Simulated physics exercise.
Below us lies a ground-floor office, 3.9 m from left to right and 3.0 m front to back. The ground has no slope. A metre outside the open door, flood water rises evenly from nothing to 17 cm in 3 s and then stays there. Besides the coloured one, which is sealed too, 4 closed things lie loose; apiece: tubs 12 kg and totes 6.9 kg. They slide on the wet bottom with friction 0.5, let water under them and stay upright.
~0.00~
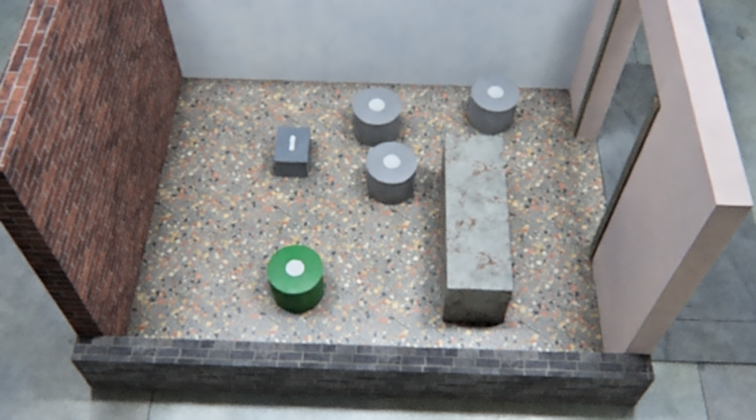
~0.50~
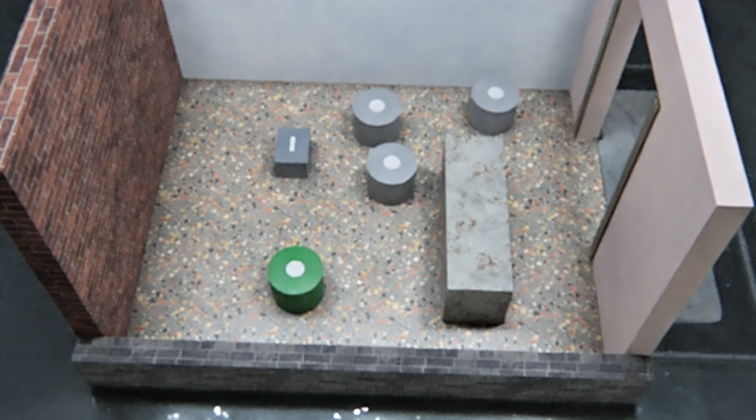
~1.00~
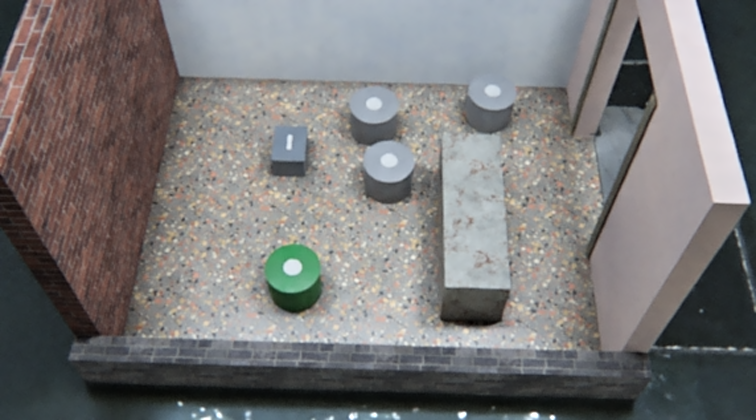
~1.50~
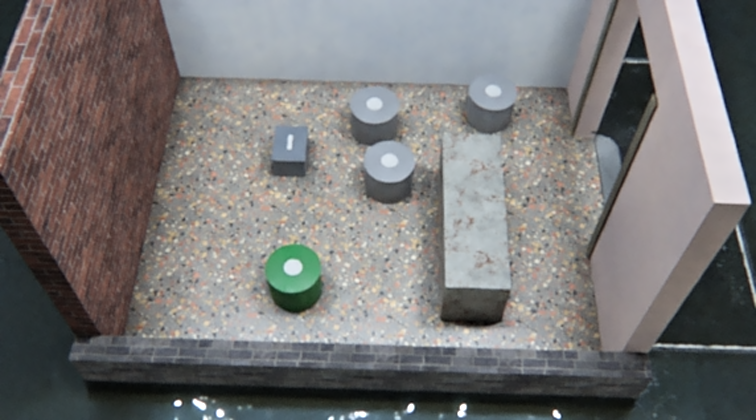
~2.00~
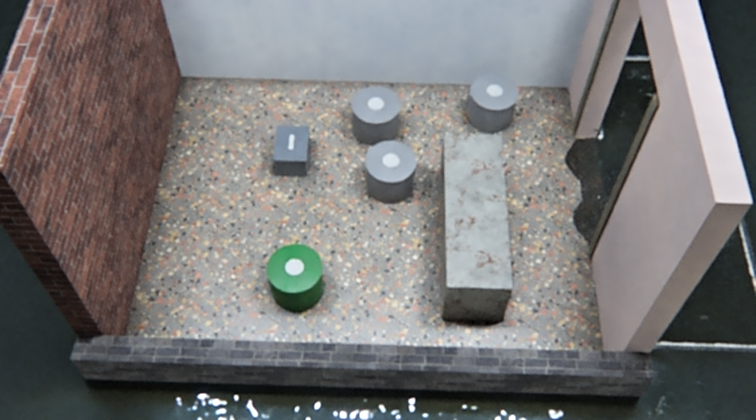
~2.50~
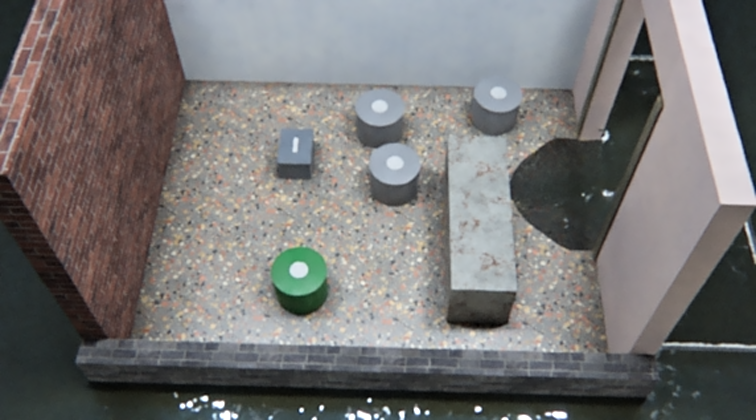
Dark water spreads over the grey ground around a roofless ground-floor office, seen from high above its low front wall. On the speckled floor between brick and pale pink walls sit a green tub front left, three grey tubs and a small grey box farther back, and a long mottled block at right. Water enters through the right-hand doorway and reaches the block; nothing inside shifts, and the view barely wavers.
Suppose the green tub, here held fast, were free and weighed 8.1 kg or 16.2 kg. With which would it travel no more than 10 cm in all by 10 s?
For it, only the larger load is enough.
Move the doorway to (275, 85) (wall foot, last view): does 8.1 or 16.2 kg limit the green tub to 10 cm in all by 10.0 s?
In that case neither weight holds it.
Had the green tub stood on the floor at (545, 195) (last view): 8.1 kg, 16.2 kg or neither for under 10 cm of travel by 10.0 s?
Neither holds.
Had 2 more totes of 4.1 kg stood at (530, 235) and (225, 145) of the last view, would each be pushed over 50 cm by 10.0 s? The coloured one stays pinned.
In that order: Over, more.
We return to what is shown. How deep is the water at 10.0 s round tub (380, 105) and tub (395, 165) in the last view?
About 8 and 4 cm.
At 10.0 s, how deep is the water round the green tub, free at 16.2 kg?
Roughly 6 cm.
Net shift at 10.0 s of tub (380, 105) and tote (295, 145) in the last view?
In turn: 150 cm, 100 cm.
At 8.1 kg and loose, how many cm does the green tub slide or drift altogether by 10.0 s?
Some 50 cm in all.
After 3.5 s the green tub would be 0 cm from its start with 8.1 kg and 0 cm from its start with 16.2 kg; 0 cm of water round it then.
After 4.5 s the green tub would be 0 cm from its start with 8.1 kg and 0 cm from its start with 16.2 kg; 0 cm of water round it then.
After 7.0 s the green tub would be 0 cm from its start with 8.1 kg and 0 cm from its start with 16.2 kg; 4 cm of water round it then.
After 10.0 s the green tub would be 48 cm from its start with 8.1 kg and 0 cm from its start with 16.2 kg; 6 cm of water round it then.
